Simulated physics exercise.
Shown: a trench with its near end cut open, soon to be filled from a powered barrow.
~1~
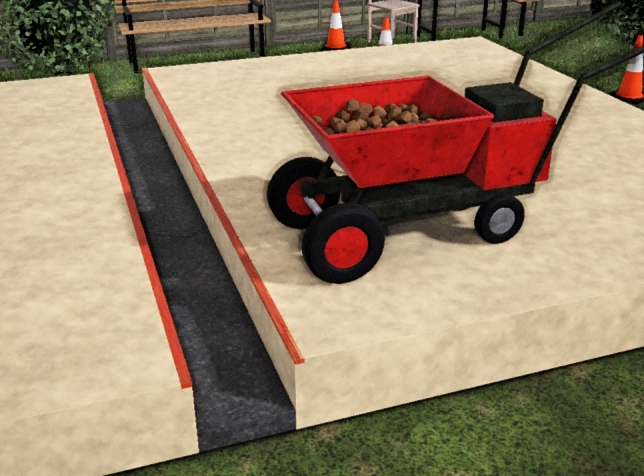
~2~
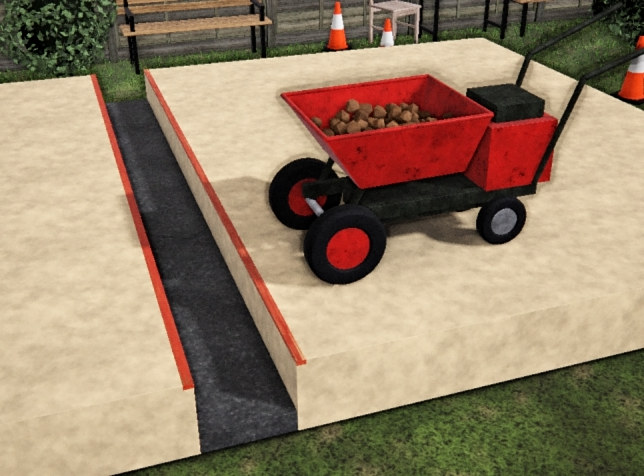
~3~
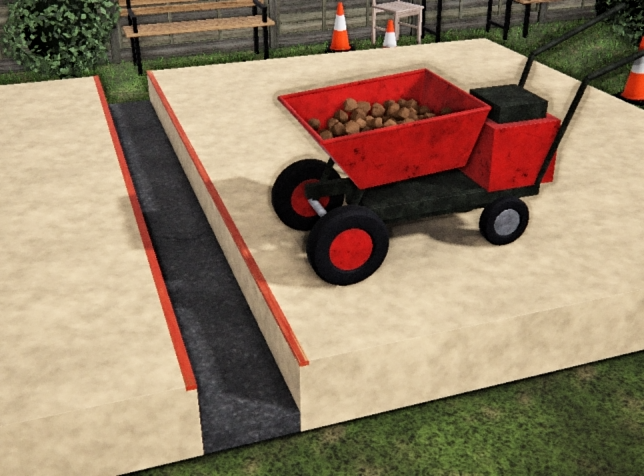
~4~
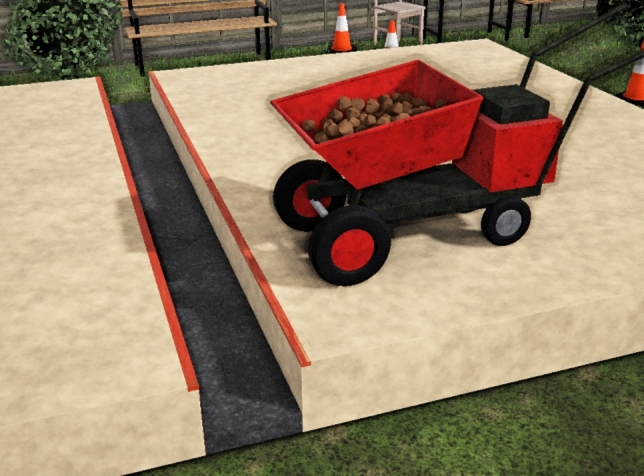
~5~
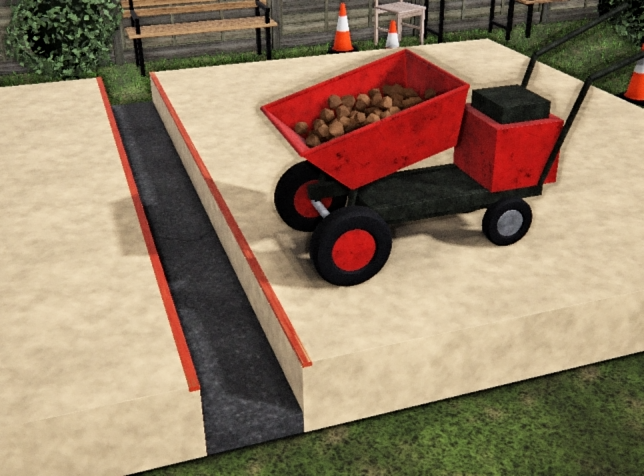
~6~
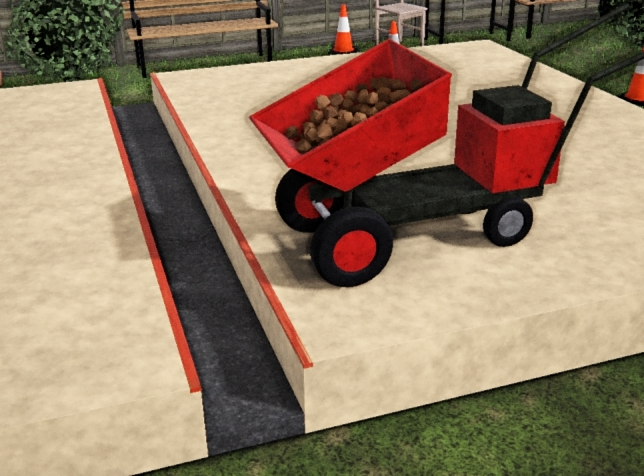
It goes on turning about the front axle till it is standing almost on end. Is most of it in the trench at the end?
Largely in.
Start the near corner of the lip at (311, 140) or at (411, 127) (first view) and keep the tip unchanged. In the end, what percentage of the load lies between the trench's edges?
60 and 70 percent, in that order.
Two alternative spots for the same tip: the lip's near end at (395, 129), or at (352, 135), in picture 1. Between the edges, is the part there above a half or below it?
Stop 1: Beyond half. Stop 2: Beyond half.
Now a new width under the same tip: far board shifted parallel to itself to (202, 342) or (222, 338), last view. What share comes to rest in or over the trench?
Roughly 60 % first, 30 % second.
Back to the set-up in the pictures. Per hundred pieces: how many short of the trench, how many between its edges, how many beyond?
Shares in per cent - short: 0, between: 85, beyond: 15.
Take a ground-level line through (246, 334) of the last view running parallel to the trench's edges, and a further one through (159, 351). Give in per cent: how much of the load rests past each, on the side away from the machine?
Roughly 80 per cent, and 10 per cent.
Soon after the last picture, skip tipped steeply; all in the skip.
A little later, skip tipped right over; most in the skip; about a quarter in or heaped over the trench; a stray few beyond it; a stray few falling.
Later still, skip tipped right over; a small part in the skip; most in or heaped over the trench; a small part beyond it.
By the end, skip tipped right over; most in or heaped over the trench; a small part beyond it.
